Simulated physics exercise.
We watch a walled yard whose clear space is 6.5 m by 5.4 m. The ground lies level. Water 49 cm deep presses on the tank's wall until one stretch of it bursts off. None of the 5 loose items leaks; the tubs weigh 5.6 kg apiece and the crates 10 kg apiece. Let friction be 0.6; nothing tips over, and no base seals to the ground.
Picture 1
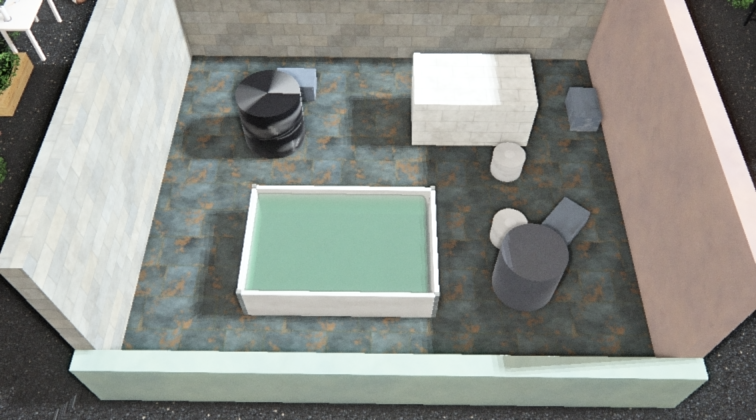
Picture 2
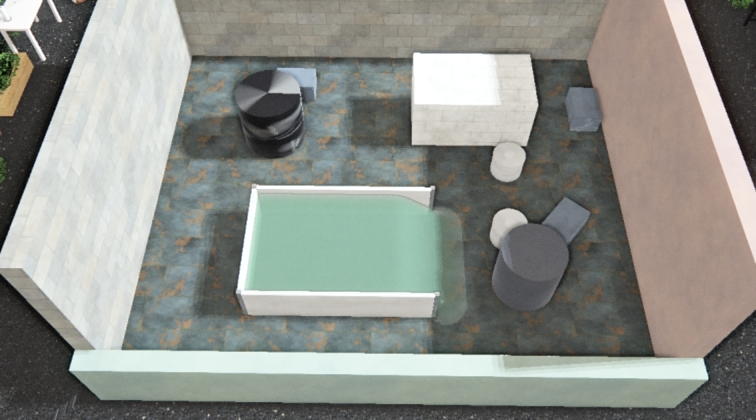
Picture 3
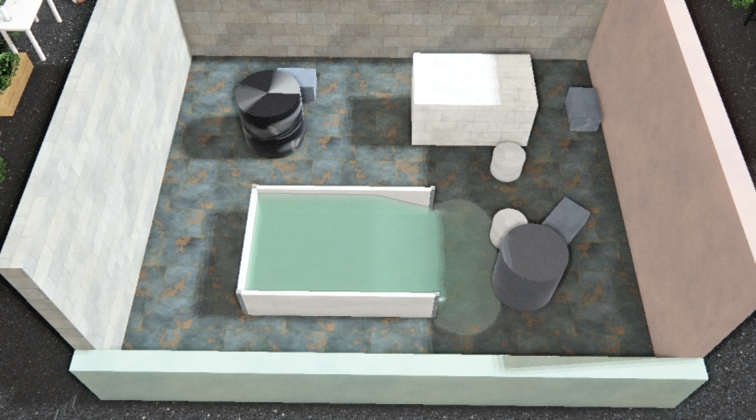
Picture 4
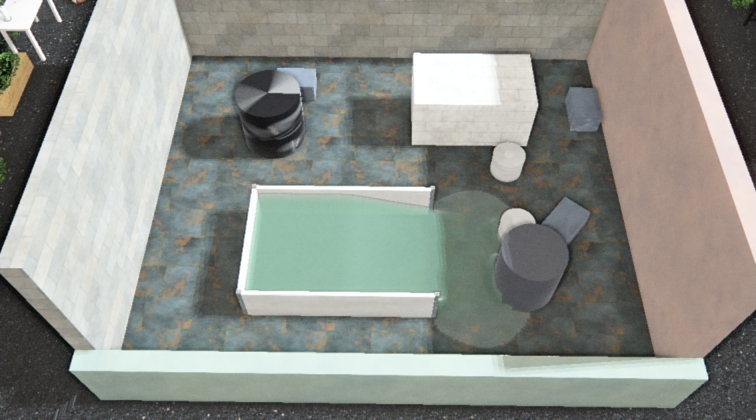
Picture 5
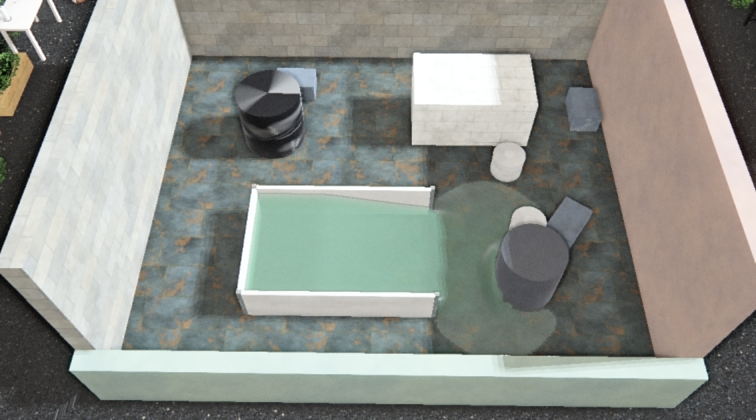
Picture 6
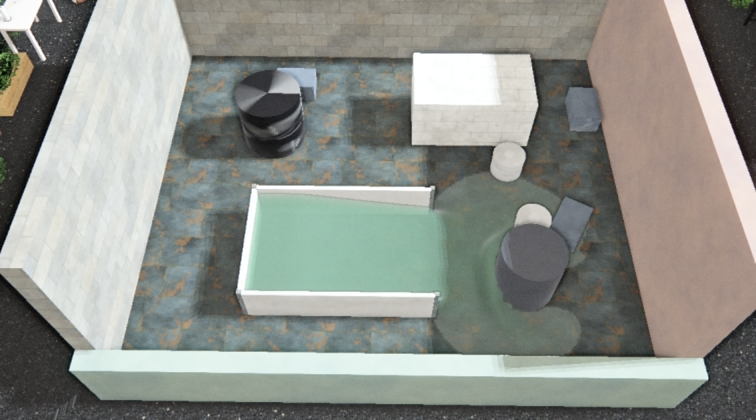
In a walled yard with a mottled stone floor, green water fills a white-walled rectangular basin until its right side opens. The water spreads rightward across the ground in a rounded sheet, flows around a dark grey cylinder, and nudges the small pale round object behind it slightly to the right.
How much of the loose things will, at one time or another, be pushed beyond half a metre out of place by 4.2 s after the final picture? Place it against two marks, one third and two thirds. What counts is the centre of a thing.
Two thirds minimum.
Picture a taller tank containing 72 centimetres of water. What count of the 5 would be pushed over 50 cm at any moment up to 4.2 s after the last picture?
Result: 5.
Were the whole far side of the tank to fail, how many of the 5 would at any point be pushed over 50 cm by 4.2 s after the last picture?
Result: 3.
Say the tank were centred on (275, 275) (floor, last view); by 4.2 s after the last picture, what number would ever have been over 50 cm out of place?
So the tally would be 4.
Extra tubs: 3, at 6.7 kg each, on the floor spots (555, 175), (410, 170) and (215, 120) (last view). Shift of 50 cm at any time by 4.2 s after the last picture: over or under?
Each in turn ends up beyond the limit, within the limit, within the limit.
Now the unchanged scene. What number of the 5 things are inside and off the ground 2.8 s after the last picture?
It comes to 4.
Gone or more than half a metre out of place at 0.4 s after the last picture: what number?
1.
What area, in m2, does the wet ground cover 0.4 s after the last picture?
My estimate is roughly 9.5 m2.
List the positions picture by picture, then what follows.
The first picture shows a tub at (510, 223), on the bottom; a crate at (566, 219), on the bottom; water covers 3.4 m2; 0 of 5 have shifted.
The second picture shows a tub at (510, 223) rests on the ground; a crate at (566, 219), on the bottom; water covers 4.1 m2; 0 of 5 have shifted.
The third picture shows a tub at (510, 223) rests on the ground; a crate at (566, 219) rests on the ground; 5.0 m2 under water; 0 of 5 have shifted.
The fourth picture shows a tub at (518, 223), on the bottom, 10 cm from its start; a crate at (566, 219), on the bottom; water covers 5.6 m2; 1 of 5 have shifted.
The fifth picture shows a tub at (529, 221) rests on the ground, 24 cm from its start; a crate at (569, 219), on the bottom, 4 cm from its start; water covers 6.5 m2; 1 of 5 have shifted.
The sixth picture shows a tub at (534, 218), on the bottom, 32 cm from its start; a crate at (571, 219), on the bottom, 7 cm from its start; water covers 7.3 m2; 2 of 5 have shifted.
Then, 0.4 s after the last picture 1 of 5 are over 50 cm from their spots; 1 afloat.
Then, 1.5 s after the last picture 2 of 5 are over 50 cm from their spots; 3 afloat.
Then, 2.8 s after the last picture 4 of 5 are over 50 cm from their spots; 4 afloat.
Then, 4.2 s after the last picture 4 of 5 are over 50 cm from their spots, and 4 have been at some point; 3 afloat.
